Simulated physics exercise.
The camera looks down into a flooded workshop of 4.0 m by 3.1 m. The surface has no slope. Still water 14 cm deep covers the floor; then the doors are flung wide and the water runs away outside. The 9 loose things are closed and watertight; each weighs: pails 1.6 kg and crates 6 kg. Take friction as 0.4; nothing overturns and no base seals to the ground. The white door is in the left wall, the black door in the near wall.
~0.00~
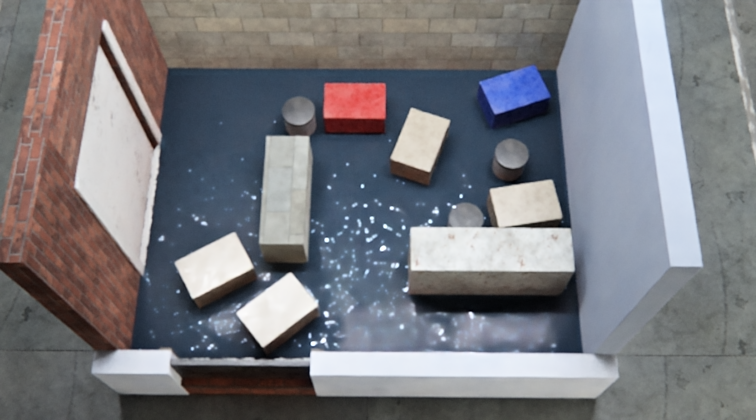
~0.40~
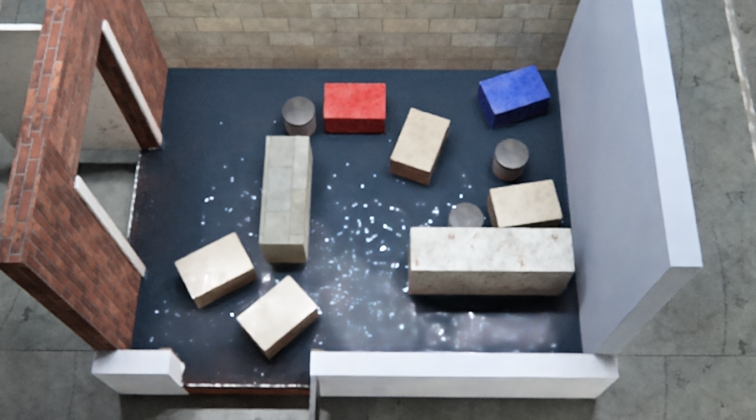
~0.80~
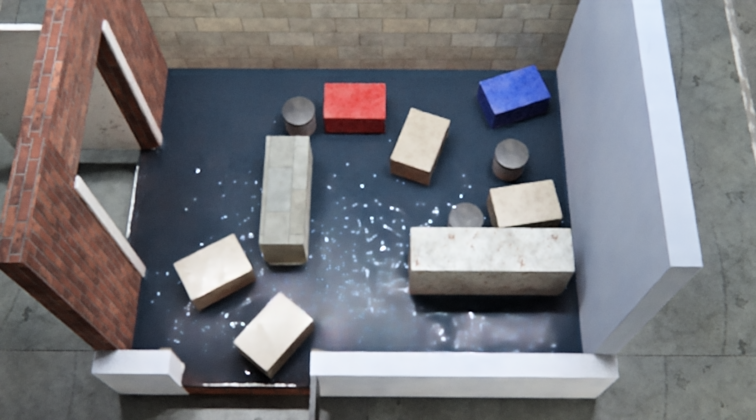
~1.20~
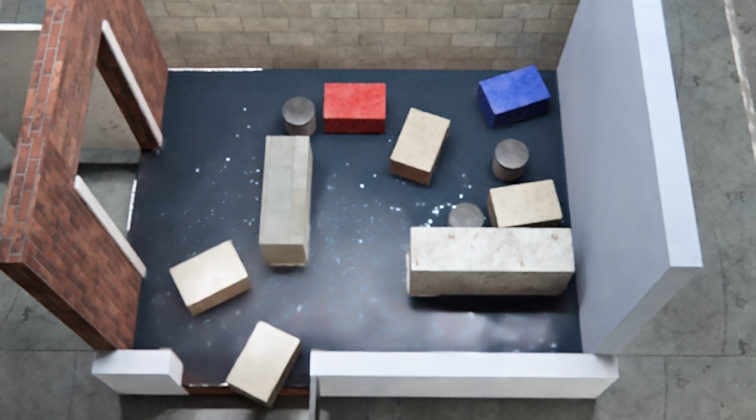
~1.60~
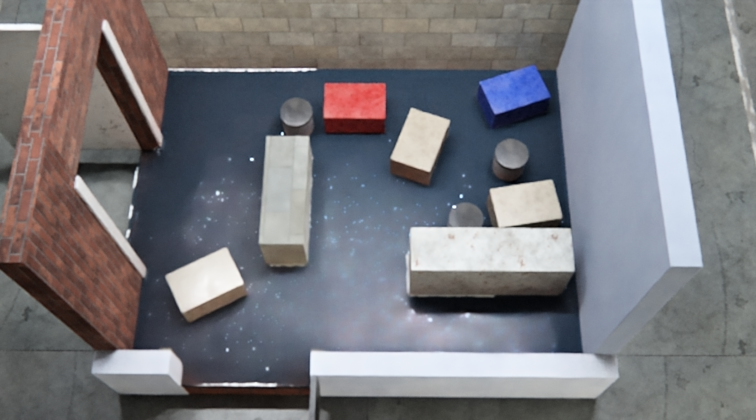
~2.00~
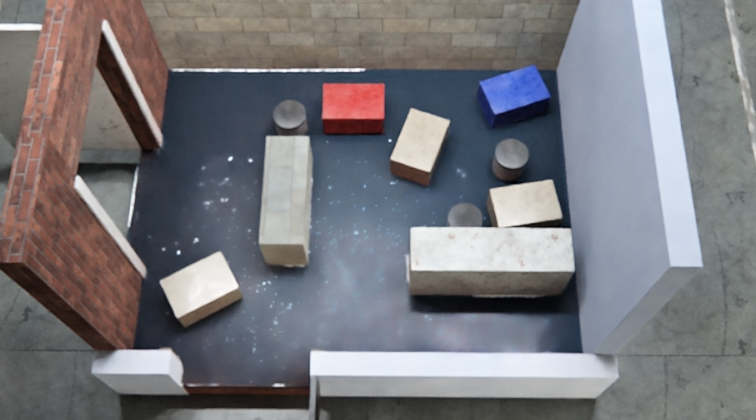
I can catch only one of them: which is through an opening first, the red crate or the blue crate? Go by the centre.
First out is the red one.
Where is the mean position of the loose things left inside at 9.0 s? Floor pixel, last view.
Around (354, 219).
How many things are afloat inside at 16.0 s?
I count 4.
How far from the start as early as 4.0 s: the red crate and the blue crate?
About 50 and 10 cm.
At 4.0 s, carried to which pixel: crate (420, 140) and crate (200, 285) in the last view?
Near (393, 149) and (171, 303).
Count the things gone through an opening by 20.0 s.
6 of them.
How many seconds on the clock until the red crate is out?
At about 7.0 s.
After 4.0 s the red crate is near (304, 105), 0.5 m from its start, afloat; the blue crate is near (506, 93), 0.1 m from its start, afloat; 1 of 9 are out; 8 afloat.
After 9.0 s the red crate has gone out (at 7.2 s); the blue crate is near (464, 91), 0.5 m from its start, afloat; 2 of 9 are out; 7 afloat.
After 16.0 s the red crate has gone out (at 7.2 s); the blue crate is near (409, 93), 1.0 m from its start, afloat; 5 of 9 are out; 4 afloat.
After 20.0 s the red crate has gone out (at 7.2 s); the blue crate is near (368, 88), 1.5 m from its start, afloat; 6 of 9 are out; 3 afloat.
